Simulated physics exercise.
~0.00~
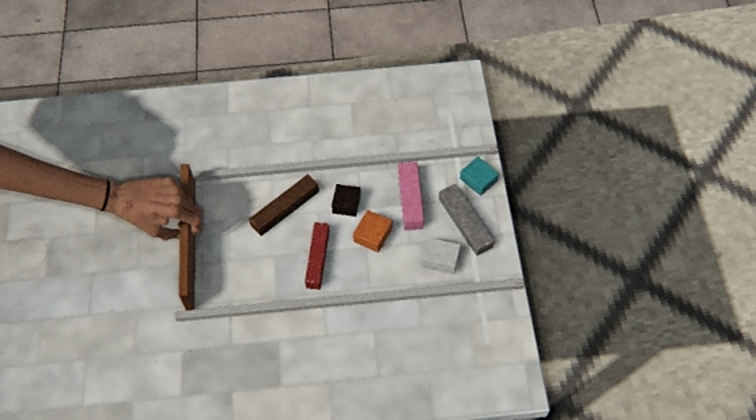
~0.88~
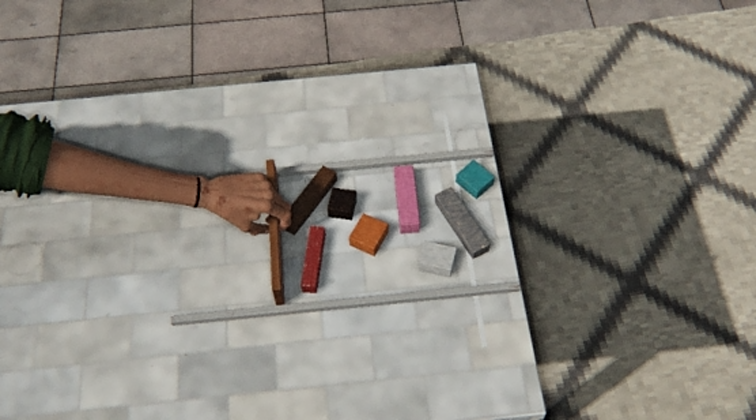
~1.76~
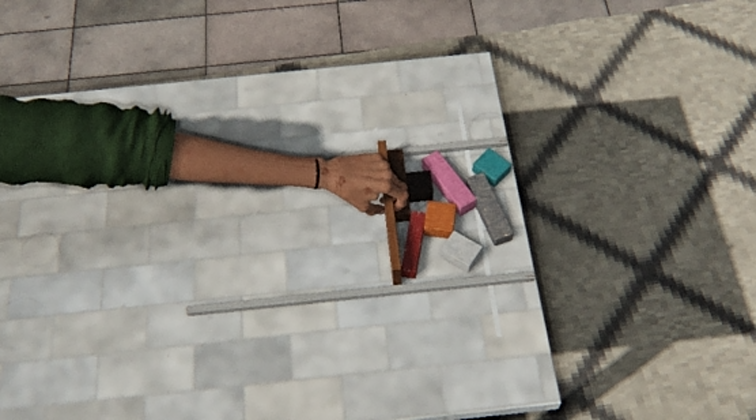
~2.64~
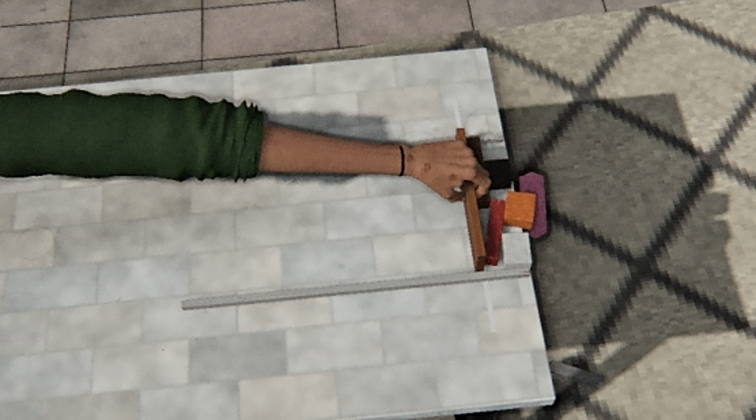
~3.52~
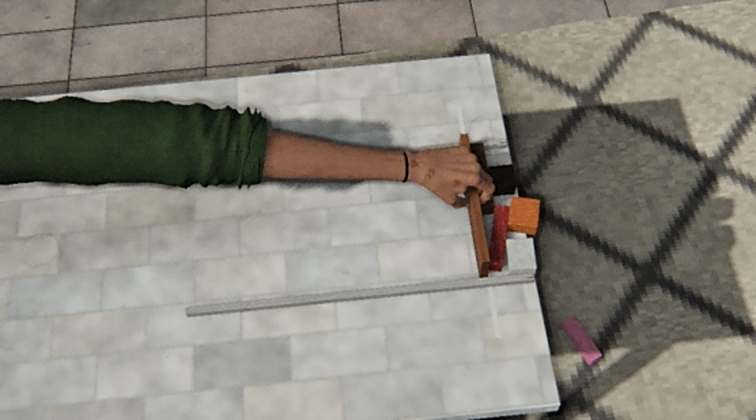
A hand grips an upright wooden board and slides it to the right between two rails on a pale tiled tabletop, toward a scatter of coloured blocks and bars. The board meets the brown and red bars first and carries them along. Farther on, the pieces bunch together, and the pink bar tilts as the cluster nears the table's right edge. The board reaches the edge area and pieces are pushed over, the pink bar tipping off. Finally the board halts, the pink bar drops below, and the orange block remains perched at the edge beside the red bar.
